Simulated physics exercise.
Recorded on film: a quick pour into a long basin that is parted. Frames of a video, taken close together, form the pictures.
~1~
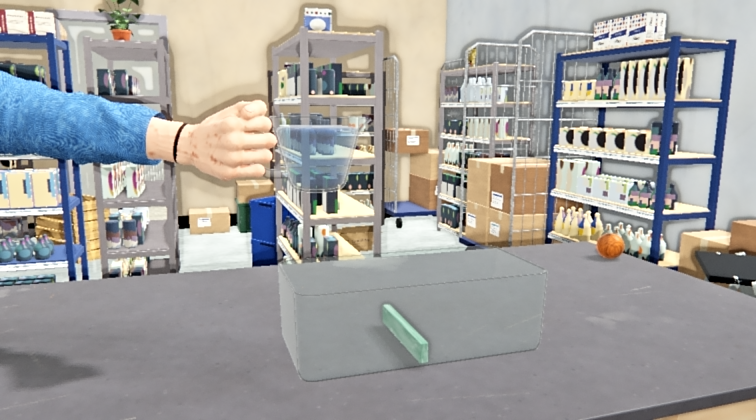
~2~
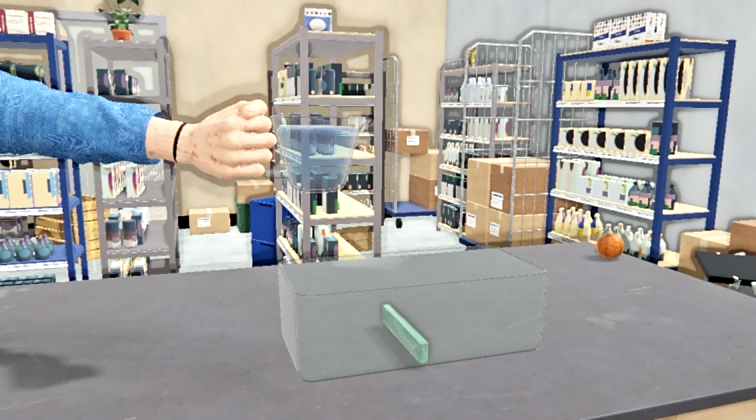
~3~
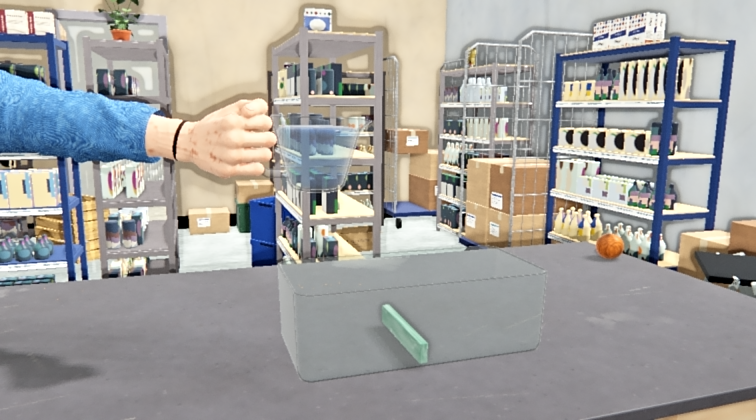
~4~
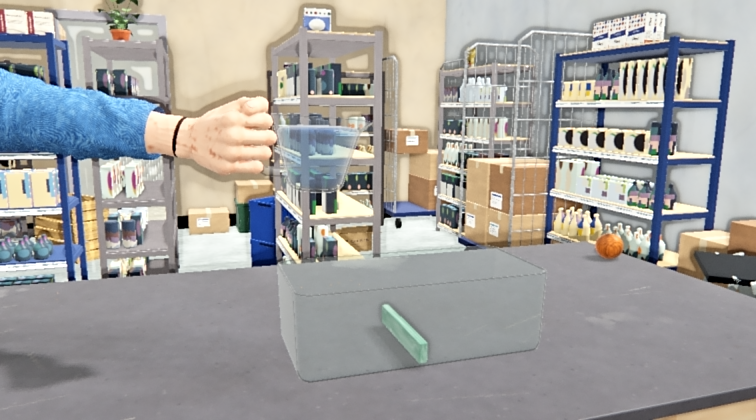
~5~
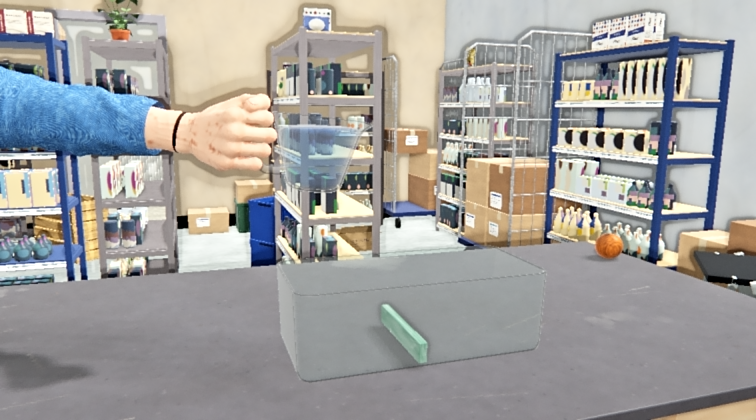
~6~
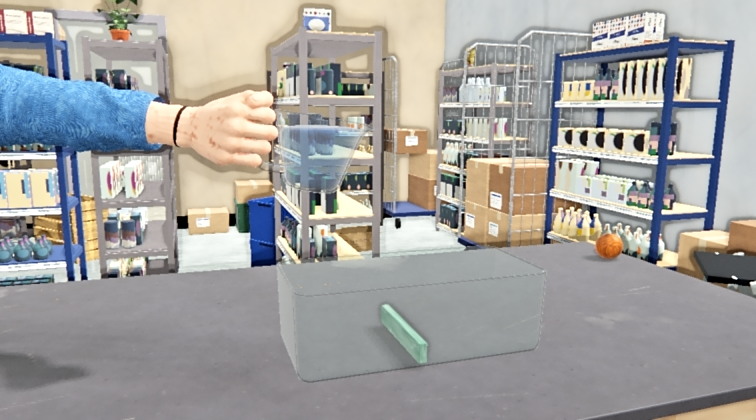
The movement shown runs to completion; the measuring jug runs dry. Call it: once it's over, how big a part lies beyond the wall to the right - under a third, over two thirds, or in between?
Over two thirds.
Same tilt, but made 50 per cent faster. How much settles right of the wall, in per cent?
Around 70 percent ends up there.
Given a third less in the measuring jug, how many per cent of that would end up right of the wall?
I'd put it at some 60 %.
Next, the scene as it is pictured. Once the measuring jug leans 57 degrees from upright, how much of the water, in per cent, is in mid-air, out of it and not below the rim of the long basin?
That comes to near 25 percent.
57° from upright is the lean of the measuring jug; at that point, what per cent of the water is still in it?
I'd put it at some 65 in a hundred.
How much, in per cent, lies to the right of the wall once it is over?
It works out to around 75 percent.
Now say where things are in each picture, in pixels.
Tilt 0°; pouring edge (371, 119); surface from (275, 128) to (356, 128); the long basin's rim runs from (286, 279) to (520, 259); the wall's top is at (403, 323), in the first picture.
Tilt 0°; pouring edge (371, 119); surface from (276, 128) to (356, 128), in the second picture.
Tilt 2°; pouring edge (371, 120); surface from (276, 128) to (356, 129), in the third picture.
Tilt 3°; pouring edge (372, 122); surface from (277, 128) to (357, 129), in the fourth picture.
Tilt 6°; pouring edge (372, 125); surface from (279, 128) to (358, 130), in the fifth picture.
Tilt 9°; pouring edge (374, 128); surface from (279, 128) to (361, 130), in the sixth picture.
A moment on, the measuring jug is tipped part way and 66 per cent is still to pour, 1 is left of the wall and 11 right of it.
Next, the measuring jug is tipped on its side and 10 per cent is still to pour, 11 is left of the wall and 66 right of it.
Then the measuring jug is tipped right over and 0 per cent is still to pour, 26 is left of the wall and 73 right of it.
Later the measuring jug is tipped right over and 0 per cent is still to pour, 26 is left of the wall and 73 right of it.
Finally, 26 per cent lies left of the wall, 74 right of it and 1 outside.
